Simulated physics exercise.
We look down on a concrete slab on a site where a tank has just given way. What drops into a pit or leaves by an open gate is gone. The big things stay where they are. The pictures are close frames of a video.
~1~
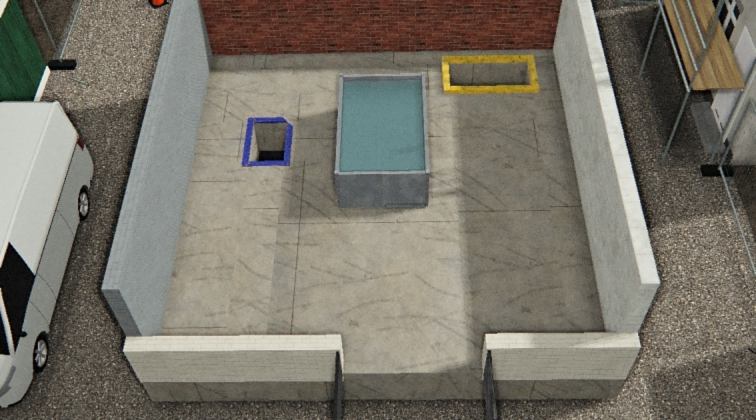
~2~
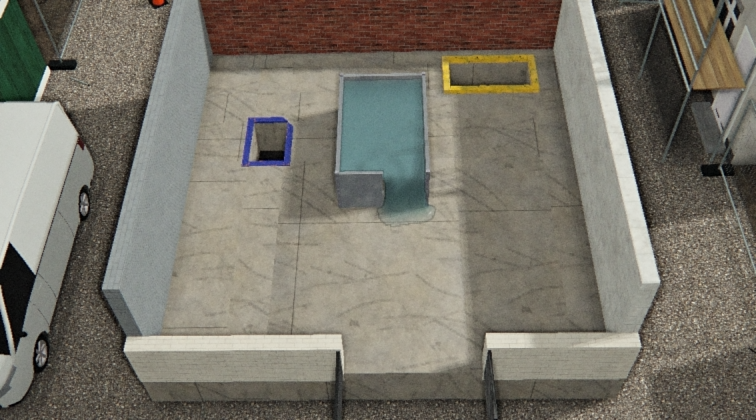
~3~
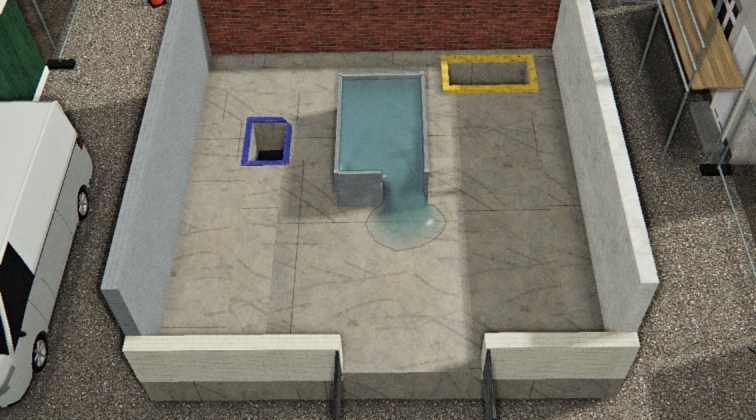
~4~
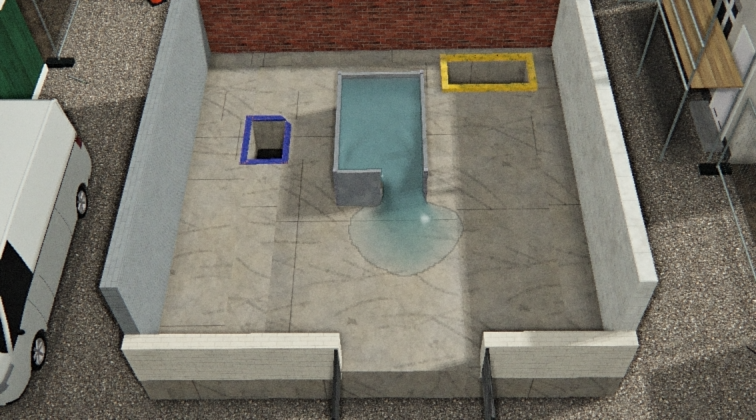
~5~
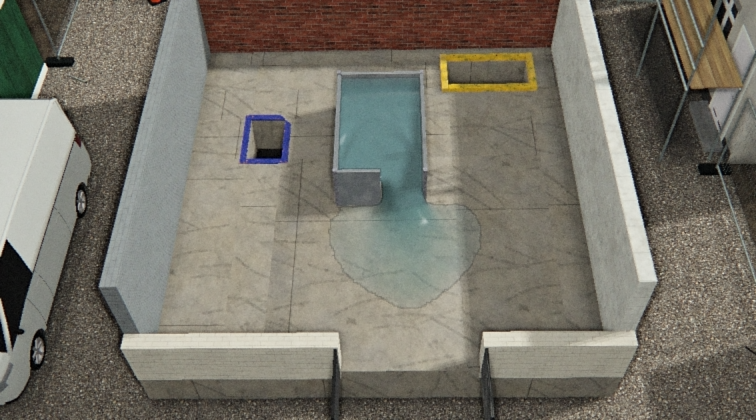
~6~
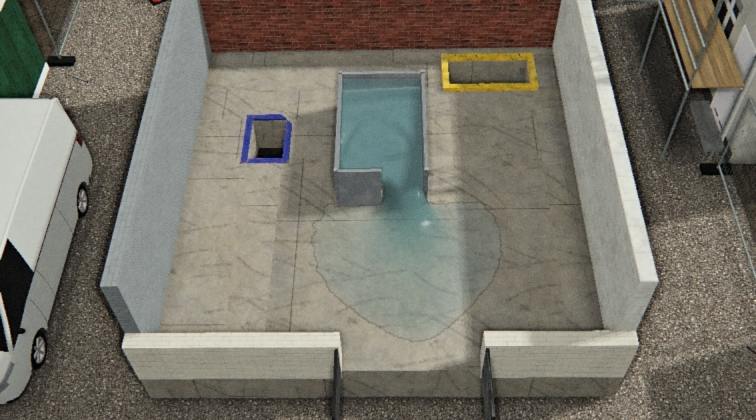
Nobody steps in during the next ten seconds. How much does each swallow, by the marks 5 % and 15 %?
One by one: The gate takes over 15 %; the blue pit takes under 5 %; the yellow pit takes under 5 %.
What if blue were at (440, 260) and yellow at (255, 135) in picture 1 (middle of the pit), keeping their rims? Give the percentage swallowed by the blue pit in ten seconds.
Parts in a hundred: Blue 40.
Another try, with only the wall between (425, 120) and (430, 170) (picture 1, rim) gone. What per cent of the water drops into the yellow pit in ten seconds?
In per cent: Yellow 8.
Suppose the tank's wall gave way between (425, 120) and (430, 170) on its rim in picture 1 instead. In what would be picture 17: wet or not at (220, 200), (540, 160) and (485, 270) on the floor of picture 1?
In that order: Free of water, covered, flooded.
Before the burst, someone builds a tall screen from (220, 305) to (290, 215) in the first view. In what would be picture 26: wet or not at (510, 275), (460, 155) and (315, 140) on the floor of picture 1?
In turn: Covered, clear, no water.
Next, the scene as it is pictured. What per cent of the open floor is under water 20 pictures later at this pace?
Near 35 in a hundred.
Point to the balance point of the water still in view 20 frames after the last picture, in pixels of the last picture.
I would point to (399, 213).
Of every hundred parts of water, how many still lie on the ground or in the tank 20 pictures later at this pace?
Roughly 80 per cent.
A moment on, water covers 25 % of the floor; the gate 3 %, the blue pit 0 %, the yellow pit 0 %.
Next, water covers 30 % of the floor; the gate 11 %, the blue pit 0 %, the yellow pit 0 %.
Then, water covers 35 % of the floor; the gate 20 %, the blue pit 0 %, the yellow pit 0 %.
Later, water covers 65 % of the floor; the gate 32 %, the blue pit 0 %, the yellow pit 0 %.
In the end, water covers 85 % of the floor; the gate 42 %, the blue pit 2 %, the yellow pit 0 %.
